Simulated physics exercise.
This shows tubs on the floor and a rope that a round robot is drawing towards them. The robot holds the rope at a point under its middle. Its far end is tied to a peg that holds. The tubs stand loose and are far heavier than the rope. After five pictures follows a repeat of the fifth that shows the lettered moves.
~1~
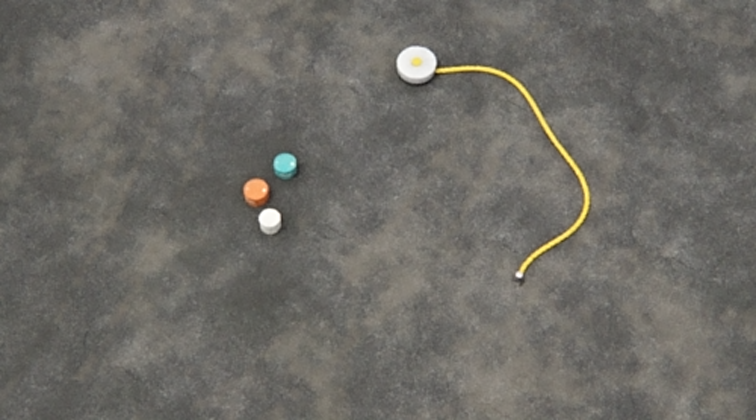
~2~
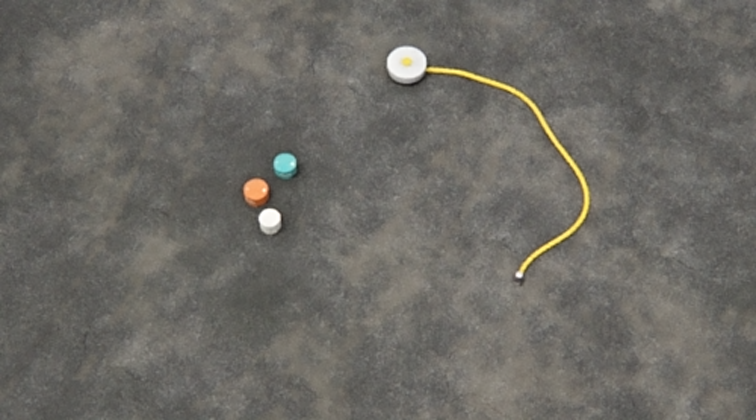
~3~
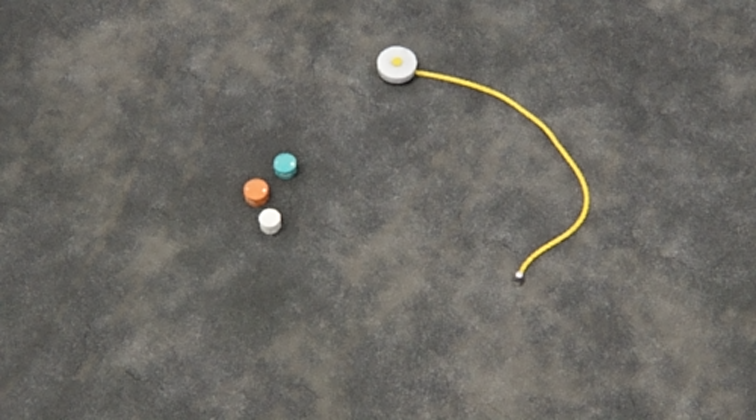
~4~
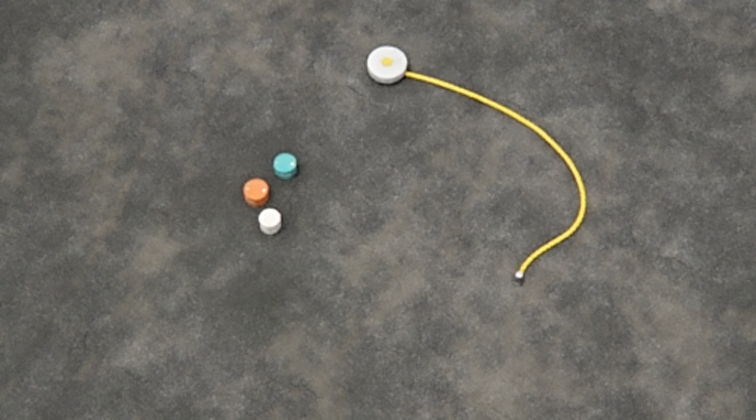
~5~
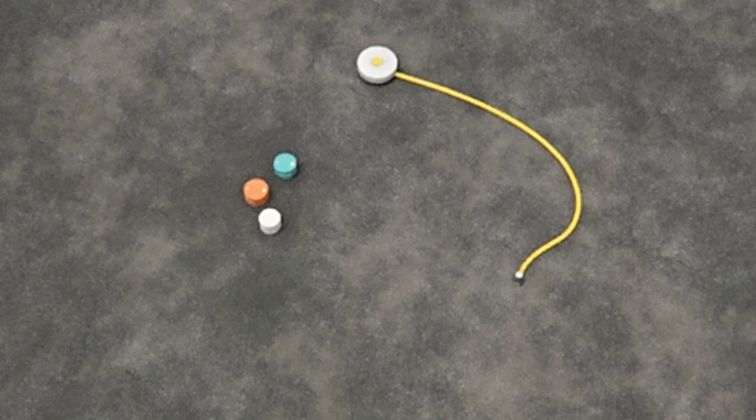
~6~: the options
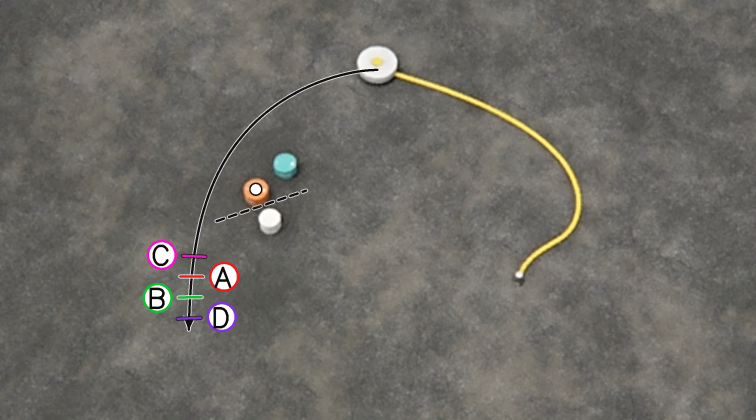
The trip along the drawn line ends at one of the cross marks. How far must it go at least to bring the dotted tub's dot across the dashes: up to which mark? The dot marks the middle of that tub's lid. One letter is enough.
B is the first stop that does it.
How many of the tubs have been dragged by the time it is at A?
Two.
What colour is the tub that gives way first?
The turquoise one.
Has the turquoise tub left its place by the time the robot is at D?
By then, yes.
On the marked copy, A at (192, 277); B at (190, 297); C at (194, 256); D at (189, 318); the dashed line at (262, 206); the route from (377, 70) via (228, 156) to (189, 330); the white dot at (256, 189).
Taking B. A third of the way, robot (270, 105); orange tub (256, 193).
Two thirds of the way, robot (206, 196); orange tub (256, 193).
When it is over, robot (189, 294); white tub (274, 230); turquoise tub (286, 213); orange tub (263, 213); the dot on the orange tub is over the dashed line.
As for the rest, A leaves the dotted tub short, at (261, 205); C leaves the dotted tub short, at (256, 193); D does it too, but is farther than needed.
